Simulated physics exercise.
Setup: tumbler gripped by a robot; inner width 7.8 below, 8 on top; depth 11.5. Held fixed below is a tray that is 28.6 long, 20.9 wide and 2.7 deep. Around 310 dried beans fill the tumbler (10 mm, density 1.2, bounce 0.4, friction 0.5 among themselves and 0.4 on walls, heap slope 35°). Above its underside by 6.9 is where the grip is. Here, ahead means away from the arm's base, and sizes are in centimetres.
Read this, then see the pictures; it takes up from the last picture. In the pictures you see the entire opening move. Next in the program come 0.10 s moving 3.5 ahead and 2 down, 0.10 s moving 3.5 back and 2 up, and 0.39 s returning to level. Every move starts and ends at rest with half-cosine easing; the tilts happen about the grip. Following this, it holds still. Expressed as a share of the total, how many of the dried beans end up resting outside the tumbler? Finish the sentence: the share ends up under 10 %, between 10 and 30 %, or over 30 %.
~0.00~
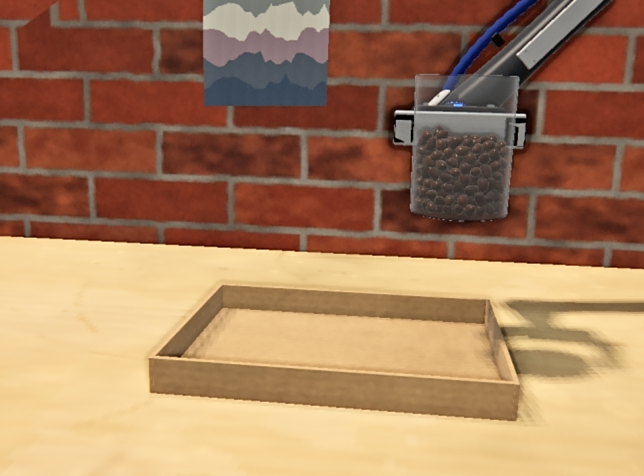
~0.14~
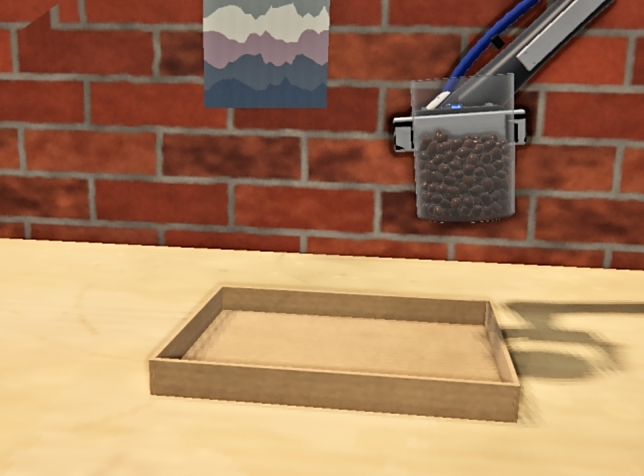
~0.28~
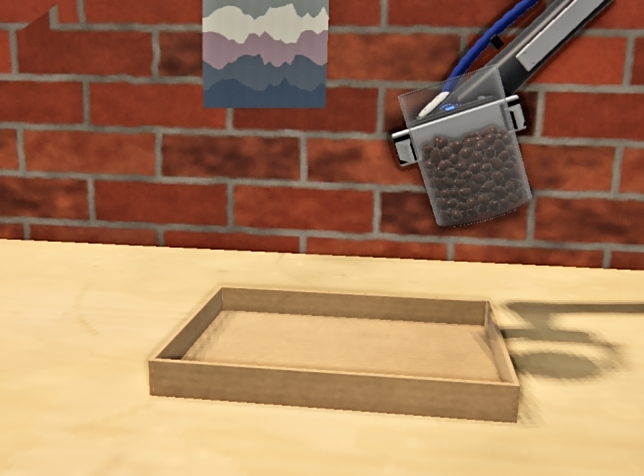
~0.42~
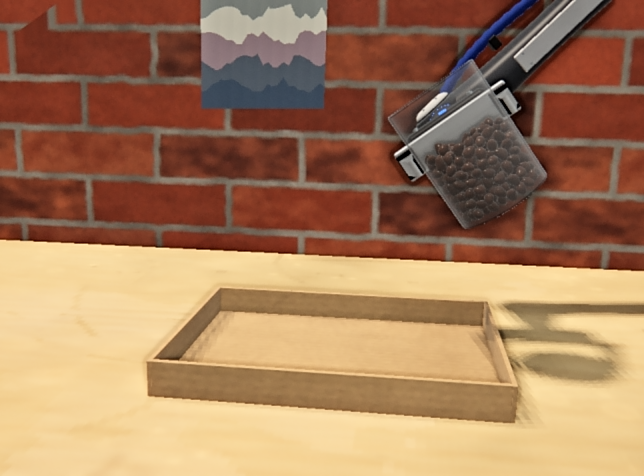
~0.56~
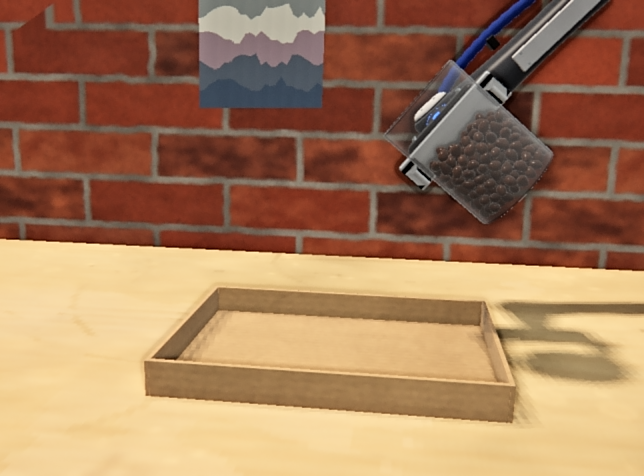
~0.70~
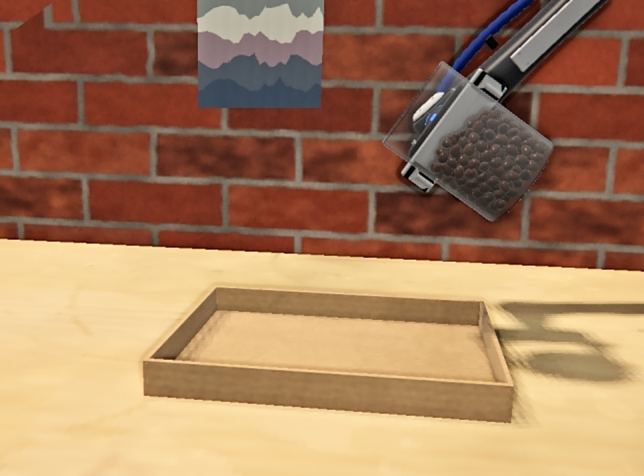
The share ends up under 10 %.
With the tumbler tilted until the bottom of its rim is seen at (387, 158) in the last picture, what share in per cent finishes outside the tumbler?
Result: Approximately 0 %.
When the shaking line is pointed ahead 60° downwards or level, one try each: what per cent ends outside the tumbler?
Result: Approx. 0 % and 0 %, one try each.
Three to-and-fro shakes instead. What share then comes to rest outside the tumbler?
Estimate for that case: 0 %.
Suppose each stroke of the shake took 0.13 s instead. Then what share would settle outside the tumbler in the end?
Estimate: Close to 0 percent.
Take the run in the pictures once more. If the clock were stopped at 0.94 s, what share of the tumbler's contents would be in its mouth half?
My estimate is near 20 per cent.
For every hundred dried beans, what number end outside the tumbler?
Estimate: About 0 %.
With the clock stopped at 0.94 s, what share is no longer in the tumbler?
Near 0 in a hundred parts have gone so far.
By 0.94 s, tilted 55° forward, highest piece 22 above the table; 311 in the tumbler.
By 1.17 s, tilted 12° forward, highest piece 23 above the table; 309 in the tumbler, 2 in the tray.
By 1.49 s, level, highest piece 23 above the table; 309 in the tumbler, 2 in the tray.
By 2.54 s, level, highest piece 23 above the table; 309 in the tumbler, 2 in the tray.
Final count, 309 in the tumbler, 2 in the tray. That is 1 % outside the tumbler.
